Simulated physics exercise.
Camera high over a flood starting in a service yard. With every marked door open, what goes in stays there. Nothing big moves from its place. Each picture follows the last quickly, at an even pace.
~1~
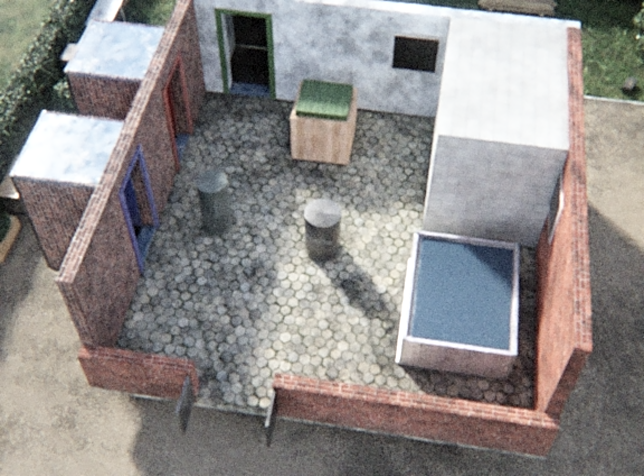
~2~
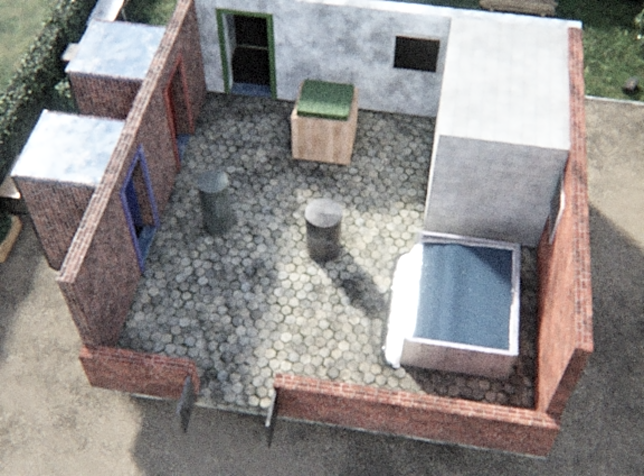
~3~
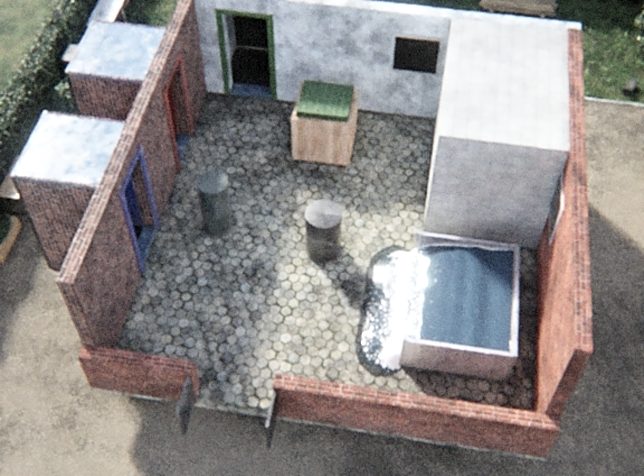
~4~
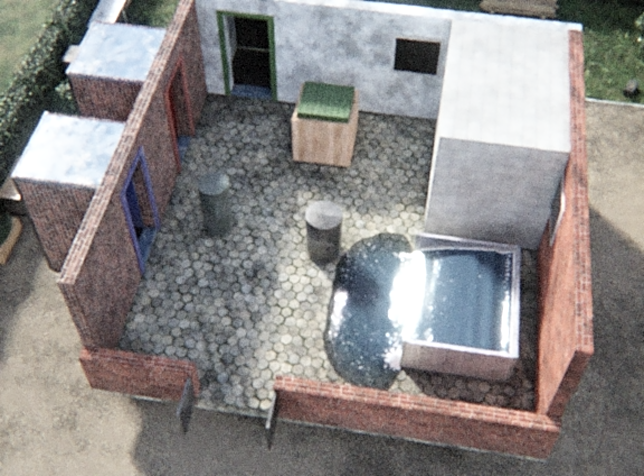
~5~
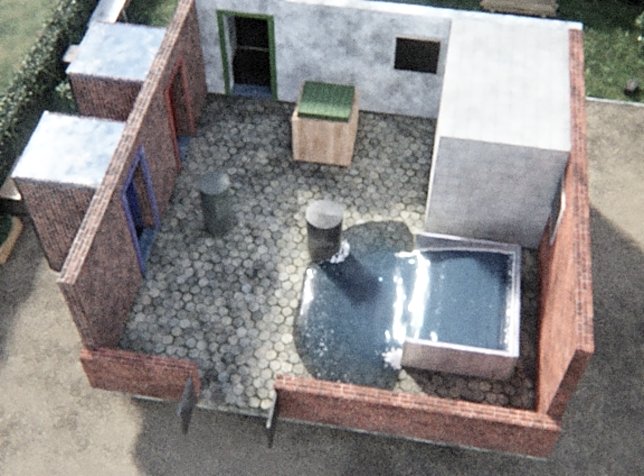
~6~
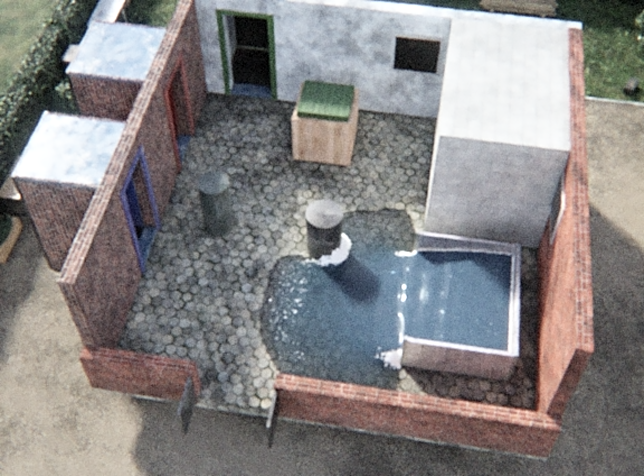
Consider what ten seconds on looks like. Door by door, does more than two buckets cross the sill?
As I see it, the red door will allow in an excess; the blue door will allow in an excess; the green door will allow in no excess.
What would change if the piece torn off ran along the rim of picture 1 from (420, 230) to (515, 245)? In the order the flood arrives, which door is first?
It would be the red one.
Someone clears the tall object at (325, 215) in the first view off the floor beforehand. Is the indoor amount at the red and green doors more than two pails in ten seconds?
The red door exceeds it, then the green door falls short.
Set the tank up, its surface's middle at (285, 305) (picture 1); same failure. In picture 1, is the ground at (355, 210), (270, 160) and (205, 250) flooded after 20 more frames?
Bone-dry, soaked, soaked.
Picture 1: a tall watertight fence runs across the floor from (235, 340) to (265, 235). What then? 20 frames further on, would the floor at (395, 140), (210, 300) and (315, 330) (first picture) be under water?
Listed order: Swamped, spared, swamped.
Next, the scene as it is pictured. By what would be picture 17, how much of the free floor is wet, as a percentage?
Share estimate: About 55 per cent.
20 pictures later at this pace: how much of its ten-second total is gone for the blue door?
Share at that point: Close to 80 in a hundred.
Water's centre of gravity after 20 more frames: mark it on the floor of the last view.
The water centres close to (273, 290).
A moment on, water covers 45 % of the floor; the red door not reached, the blue door wet at the sill, nothing in, the green door not reached.
Next, water covers 55 % of the floor; the red door not reached, the blue door over two buckets in, the green door not reached.
Then, water covers 70 % of the floor; the red door under two buckets in, the blue door far over two buckets in, the green door not reached.
Later, water covers 85 % of the floor; the red door over two buckets in, the blue door far over two buckets in, the green door wet at the sill, nothing in.
In the end, water covers 95 % of the floor; the red door over two buckets in, the blue door far over two buckets in, the green door under two buckets in.
